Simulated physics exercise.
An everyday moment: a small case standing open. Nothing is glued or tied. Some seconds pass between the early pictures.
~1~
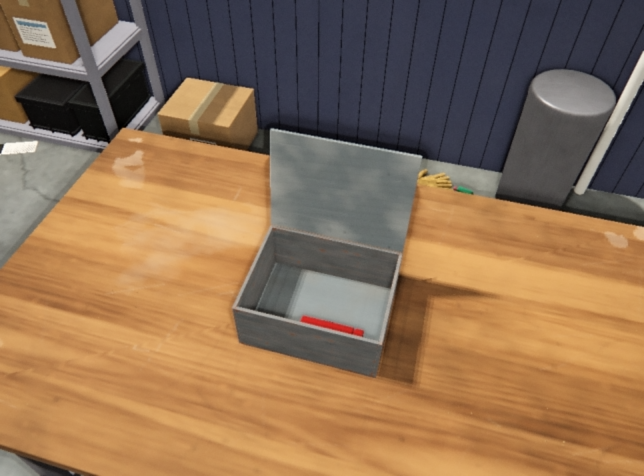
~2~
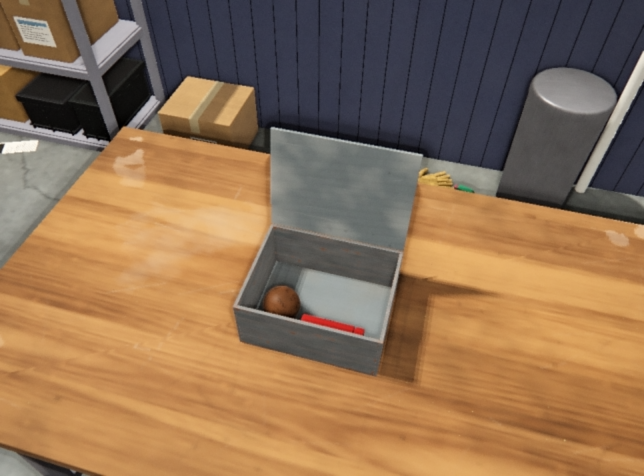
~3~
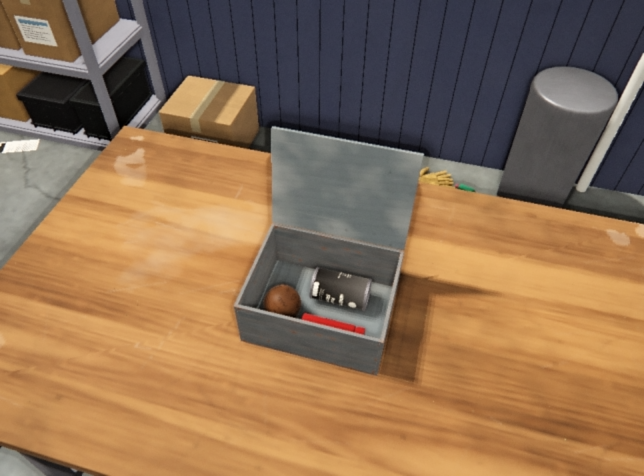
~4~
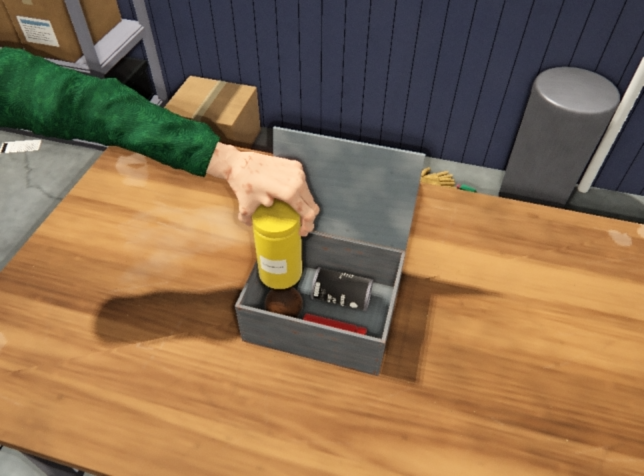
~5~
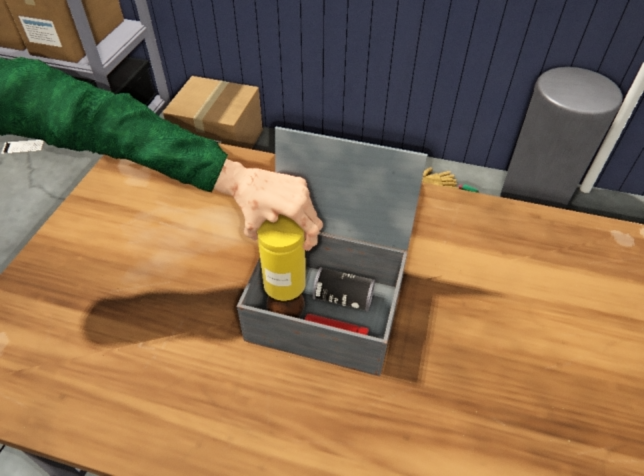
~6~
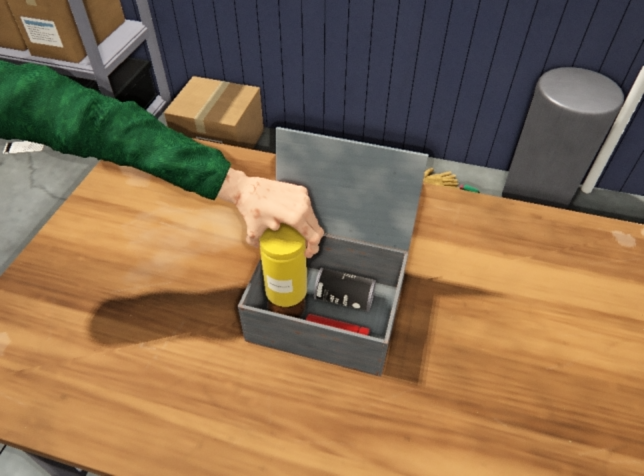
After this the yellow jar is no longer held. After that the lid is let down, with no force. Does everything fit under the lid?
Here the lid stays ajar.
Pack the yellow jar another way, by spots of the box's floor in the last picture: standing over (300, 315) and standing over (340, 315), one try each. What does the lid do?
In the first case it sits on the rim; in the second case it stays ajar.
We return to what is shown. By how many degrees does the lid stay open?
Some 80° above the rim.
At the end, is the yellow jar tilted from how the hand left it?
The yellow jar ends up tilted.
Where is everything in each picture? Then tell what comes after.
In the first frame, the last thing is not in view yet.
In the second frame, the last thing is not in view yet.
In the third frame, the last thing is not in view yet; black tin (341, 289).
The fourth frame shows coming down; yellow jar (279, 245).
The fifth frame shows coming down; yellow jar (283, 258).
The sixth frame shows in place under the hand; yellow jar (284, 265); black tin (345, 290).
Then, 0.50 s after the last picture, yellow jar tipped 40° from how it was near (290, 248).
Then, 0.80 s after the last picture, lid starting down; yellow jar tipped 46° from how it was near (284, 249).
At rest, lid 80° above the rim; tipped over in the box, yellow jar; the other 3 in place. Seen from the same camera at the end, yellow jar near (286, 250).
